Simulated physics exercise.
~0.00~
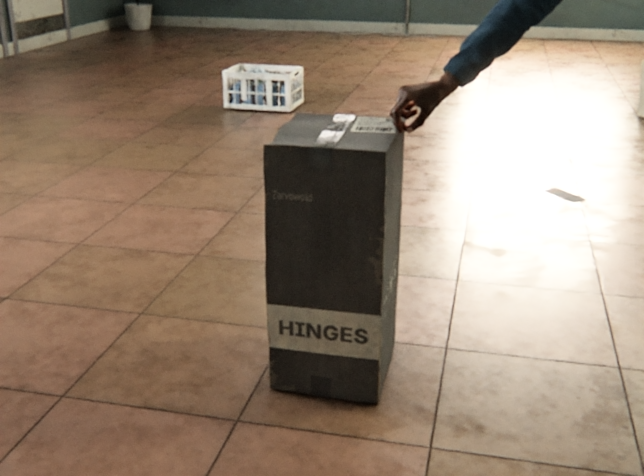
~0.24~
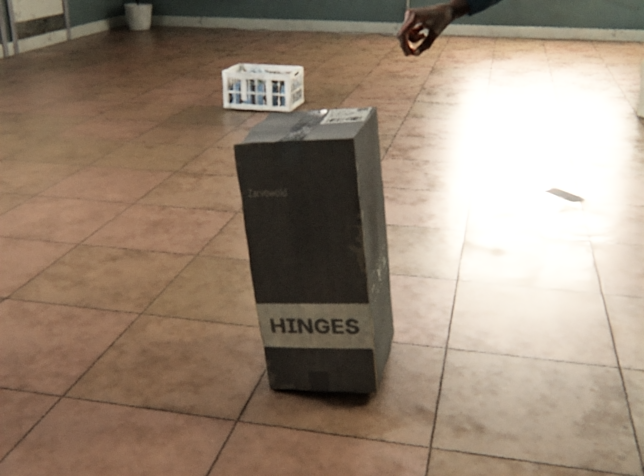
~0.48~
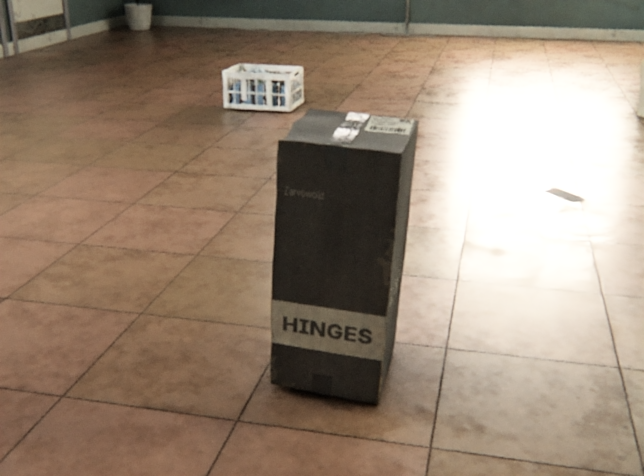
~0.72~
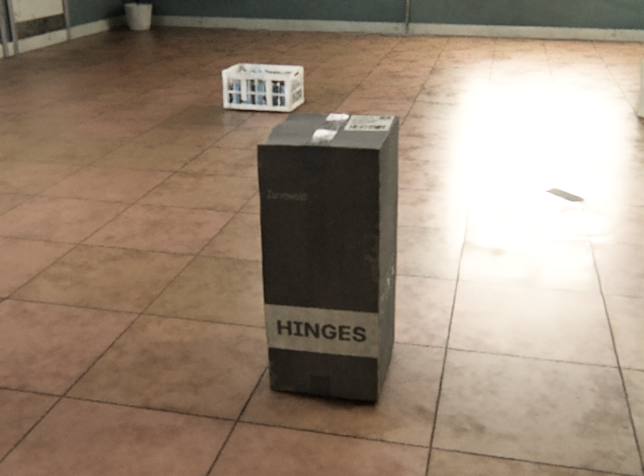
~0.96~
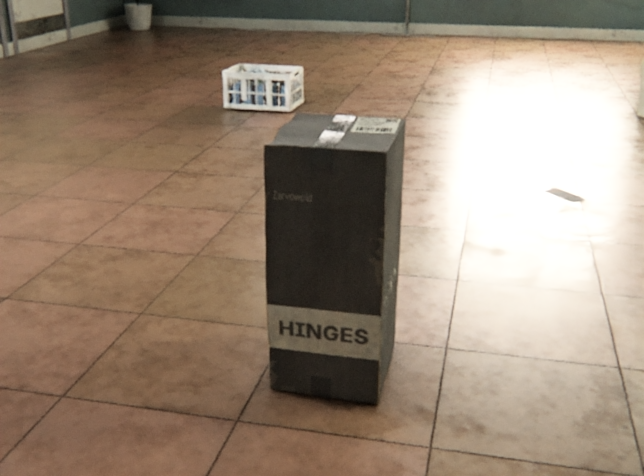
The video shows a hand giving a tall grey parcel labelled "HINGES" a quick shove on a tiled floor, then letting go and drawing back as the parcel tips left. It rocks right, then slightly left again, and settles upright on its base.
